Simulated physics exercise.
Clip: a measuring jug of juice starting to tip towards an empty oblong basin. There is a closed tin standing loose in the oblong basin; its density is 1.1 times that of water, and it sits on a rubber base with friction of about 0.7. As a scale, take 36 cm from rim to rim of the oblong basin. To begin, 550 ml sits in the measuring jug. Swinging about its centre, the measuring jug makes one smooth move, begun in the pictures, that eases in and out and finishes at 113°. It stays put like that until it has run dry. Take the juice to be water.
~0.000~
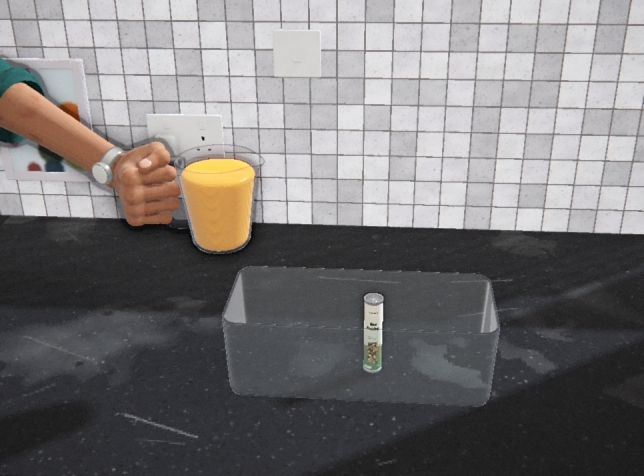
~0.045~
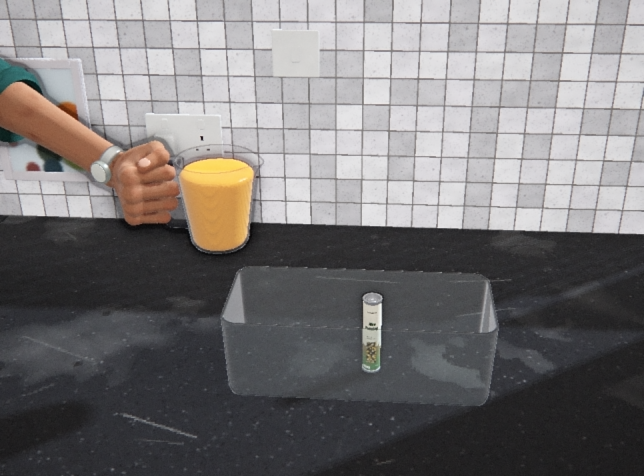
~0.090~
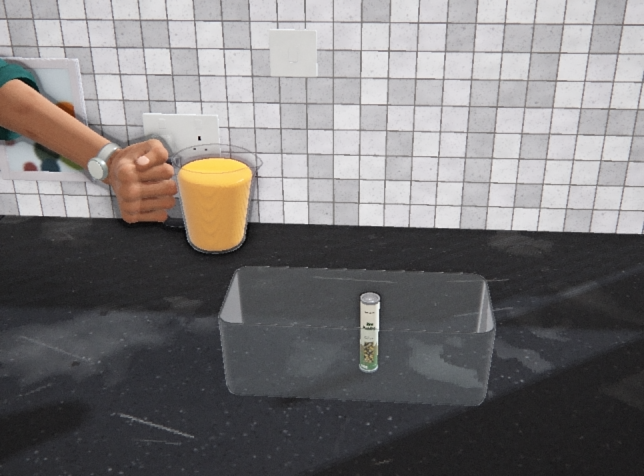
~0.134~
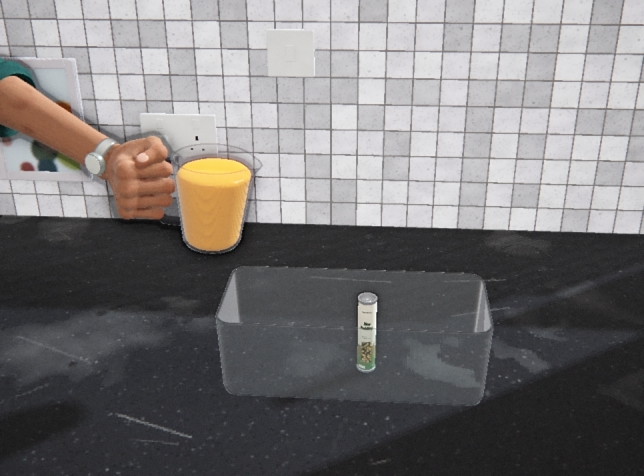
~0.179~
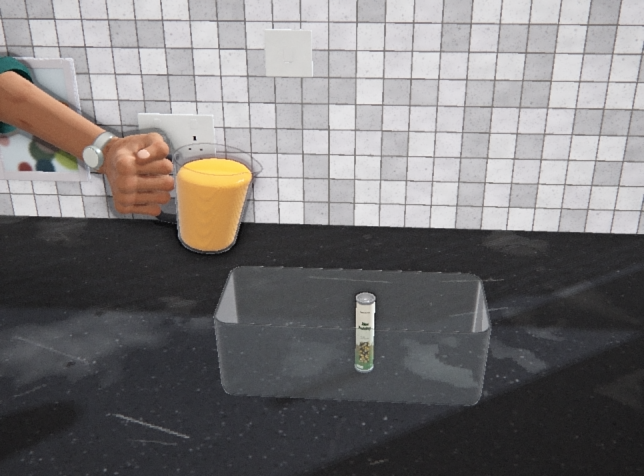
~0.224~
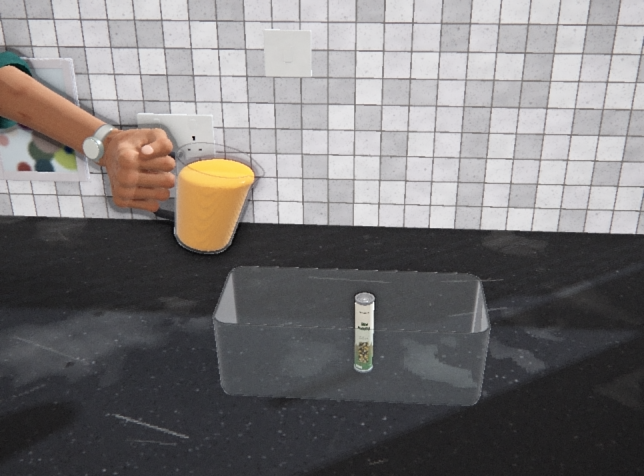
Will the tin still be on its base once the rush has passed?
Yes, it is still upright.
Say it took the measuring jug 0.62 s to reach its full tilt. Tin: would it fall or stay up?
The tin stays balanced.
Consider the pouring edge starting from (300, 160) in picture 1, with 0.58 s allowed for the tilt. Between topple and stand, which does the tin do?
Then it topples.
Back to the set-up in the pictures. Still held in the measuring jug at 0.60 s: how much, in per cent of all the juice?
72 %.
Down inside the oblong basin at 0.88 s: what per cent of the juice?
70 per cent or thereabouts.
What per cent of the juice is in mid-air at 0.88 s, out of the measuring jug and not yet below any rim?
Estimate: Around 16 per cent.
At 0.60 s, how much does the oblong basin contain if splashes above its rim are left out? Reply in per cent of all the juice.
About 7%.
After 0.60 s the tilt is 76° and 71 per cent is still to pour; the tin stands where it began.
After 0.88 s the tilt is 110° and 13 per cent is still to pour; the tin stands where it began.
After 1.17 s the tilt is 113° and 0 per cent is still to pour; the tin stands where it began.
After 1.49 s the tilt is 113° and 0 per cent is still to pour; the tin stands where it began.
In the end the tin stands where it began.
